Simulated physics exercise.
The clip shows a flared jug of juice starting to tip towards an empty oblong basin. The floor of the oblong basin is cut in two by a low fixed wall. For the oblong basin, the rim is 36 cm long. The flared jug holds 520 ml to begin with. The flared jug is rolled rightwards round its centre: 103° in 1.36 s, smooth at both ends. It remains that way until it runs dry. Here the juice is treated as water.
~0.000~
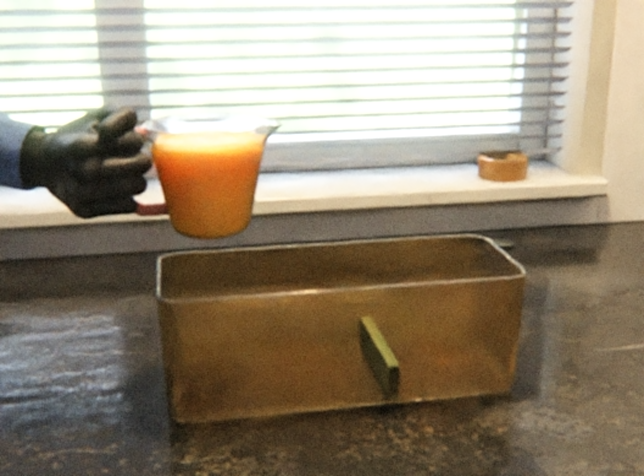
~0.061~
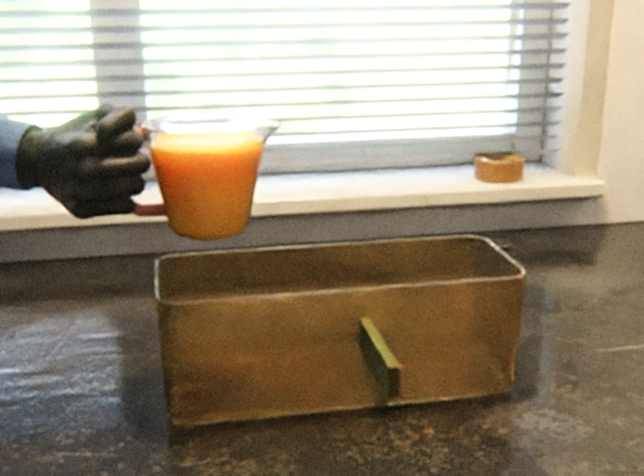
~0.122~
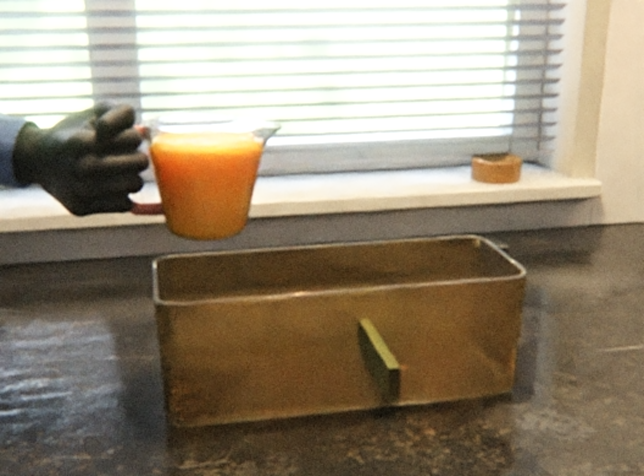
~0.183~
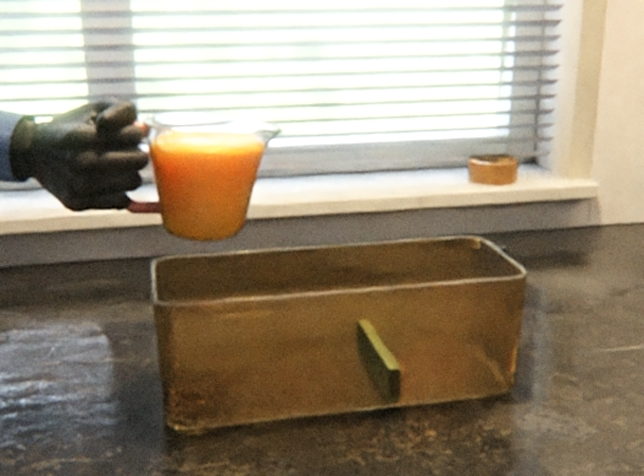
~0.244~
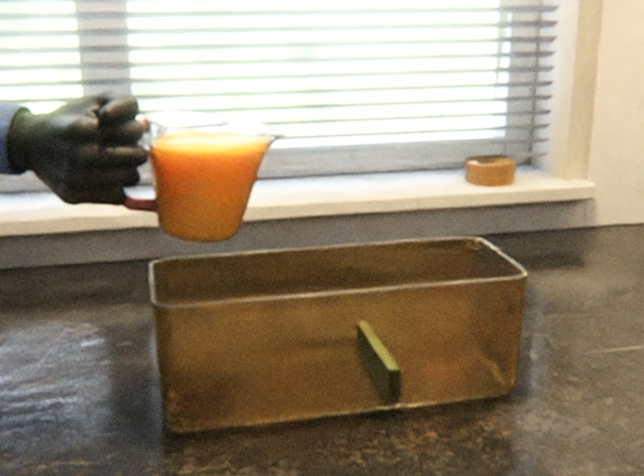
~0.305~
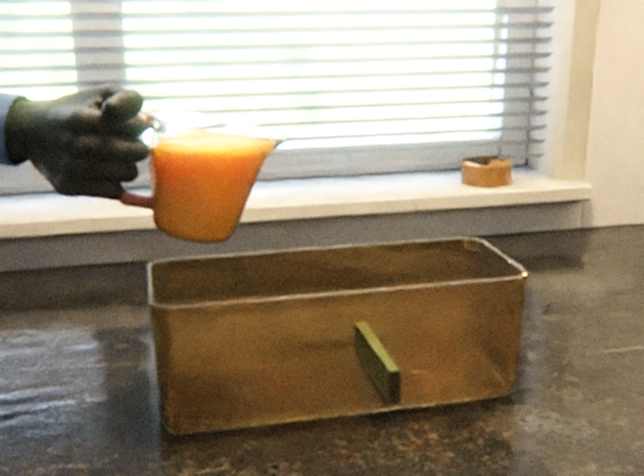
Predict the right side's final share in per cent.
The right side finishes with roughly 4 per cent.
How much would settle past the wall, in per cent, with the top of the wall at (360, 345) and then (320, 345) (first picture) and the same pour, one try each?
The first gives near 20 per cent and the second near 80 per cent.
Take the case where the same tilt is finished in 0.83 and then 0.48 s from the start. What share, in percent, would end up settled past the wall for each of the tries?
The first try gives around 5 percent, the second around 10 percent.
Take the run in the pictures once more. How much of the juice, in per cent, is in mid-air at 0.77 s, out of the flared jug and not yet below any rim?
Roughly 16 %.
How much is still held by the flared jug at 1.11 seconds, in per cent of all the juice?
Roughly 14 per cent.
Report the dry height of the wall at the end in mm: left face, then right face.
Left 20 mm, right 38 mm.
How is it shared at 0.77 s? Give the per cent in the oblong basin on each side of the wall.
Roughly 16 sits left and 0 sits right.
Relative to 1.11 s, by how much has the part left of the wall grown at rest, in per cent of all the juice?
Close to 18% of the whole.
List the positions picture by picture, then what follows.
In the first frame, it leans 0°; its right rim is at (283, 122); the juice meets the walls at (151, 141) and (263, 136); the oblong basin's rim runs from (158, 279) to (505, 255); the wall's top is at (379, 340).
In the second frame, it leans 1°; its right rim is at (282, 123); the juice meets the walls at (150, 141) and (262, 137).
In the third frame, it leans 2°; its right rim is at (283, 125); the juice meets the walls at (149, 139) and (261, 138).
In the fourth frame, it leans 5°; its right rim is at (284, 128); the juice meets the walls at (150, 141) and (263, 139).
In the fifth frame, it leans 8°; its right rim is at (286, 133); the juice meets the walls at (151, 142) and (266, 139).
In the sixth frame, it leans 12°; its right rim is at (288, 139); the juice meets the walls at (152, 143) and (271, 139).
By 0.77 s the tilt is 62° and 68 per cent is still to pour, 15 is left of the wall and 0 right of it.
By 1.11 s the tilt is 95° and 13 per cent is still to pour, 78 is left of the wall and 1 right of it.
By 1.47 s the tilt is 103° and 0 per cent is still to pour, 96 is left of the wall and 4 right of it.
By 1.86 s the tilt is 103° and 0 per cent is still to pour, 95 is left of the wall and 4 right of it.
At rest 95 per cent lies left of the wall, 4 right of it and 1 outside.
